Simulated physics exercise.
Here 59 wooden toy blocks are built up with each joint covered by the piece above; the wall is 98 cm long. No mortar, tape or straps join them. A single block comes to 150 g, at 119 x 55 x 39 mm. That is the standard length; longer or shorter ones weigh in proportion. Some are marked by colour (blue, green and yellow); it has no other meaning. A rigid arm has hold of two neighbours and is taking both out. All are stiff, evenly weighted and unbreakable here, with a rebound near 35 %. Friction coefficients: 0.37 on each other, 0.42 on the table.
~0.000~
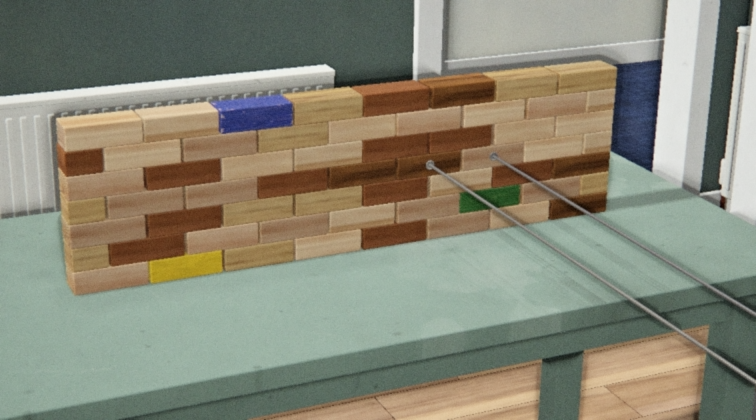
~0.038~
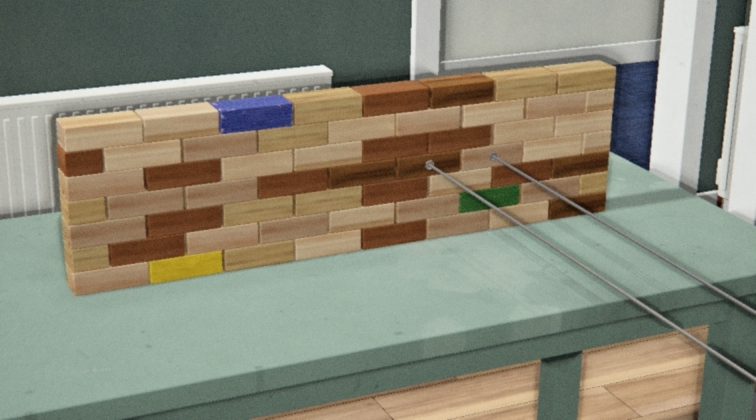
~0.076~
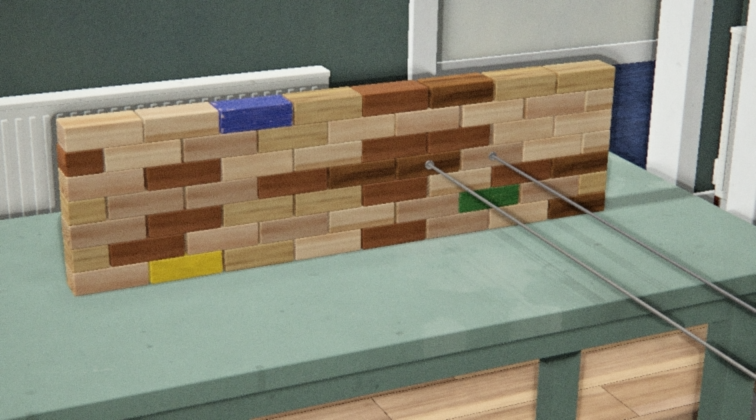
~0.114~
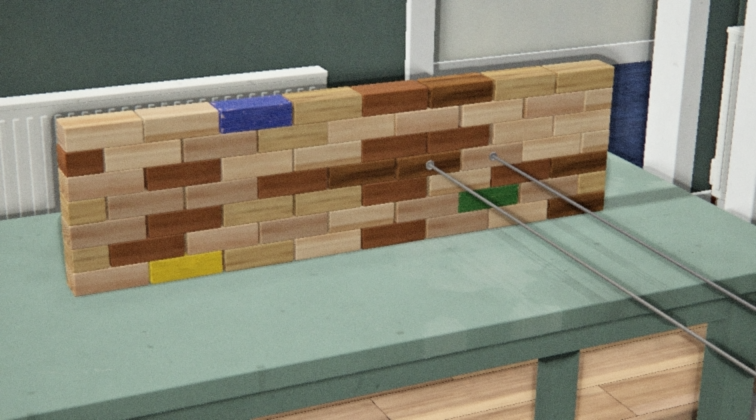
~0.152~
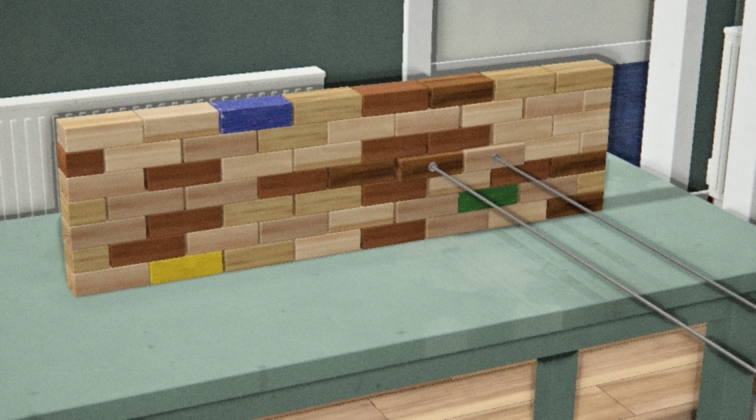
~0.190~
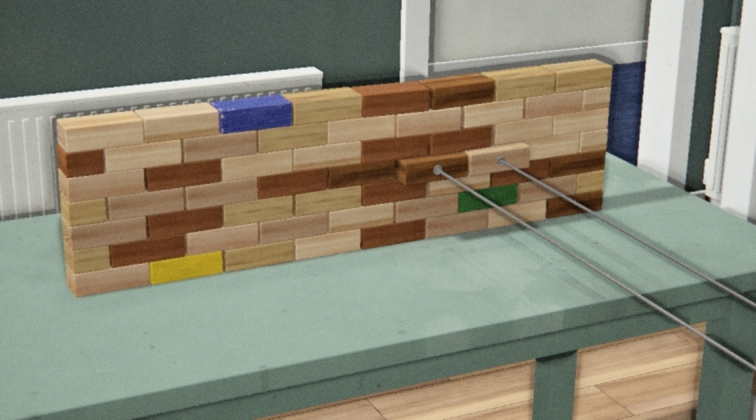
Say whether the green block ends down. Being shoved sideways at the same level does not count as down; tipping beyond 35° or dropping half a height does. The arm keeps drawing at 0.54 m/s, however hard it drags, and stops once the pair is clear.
It stays up.
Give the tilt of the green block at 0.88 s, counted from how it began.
Some 0°.
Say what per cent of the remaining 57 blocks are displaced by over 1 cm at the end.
20 per cent.
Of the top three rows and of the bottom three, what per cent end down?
Top 30, bottom 0 per cent.
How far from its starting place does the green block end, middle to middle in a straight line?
Roughly 0 cm away.
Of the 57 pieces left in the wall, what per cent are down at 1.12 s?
10 per cent by then.
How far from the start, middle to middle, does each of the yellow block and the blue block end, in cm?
Yellow 0, blue 0.
After 0.26 s, none of the 57 other blocks down, 11 disturbed; green block unmoved.
After 0.50 s, 1 of the 57 other blocks down; green block unmoved.
After 0.88 s, 7 of the 57 other blocks down; green block unmoved.
At rest (1.8 s), 7 of the 57 other blocks down; green block unmoved; yellow block unmoved; blue block unmoved. As the last picture would show them, middles, green block near (481, 193), yellow block near (182, 262).
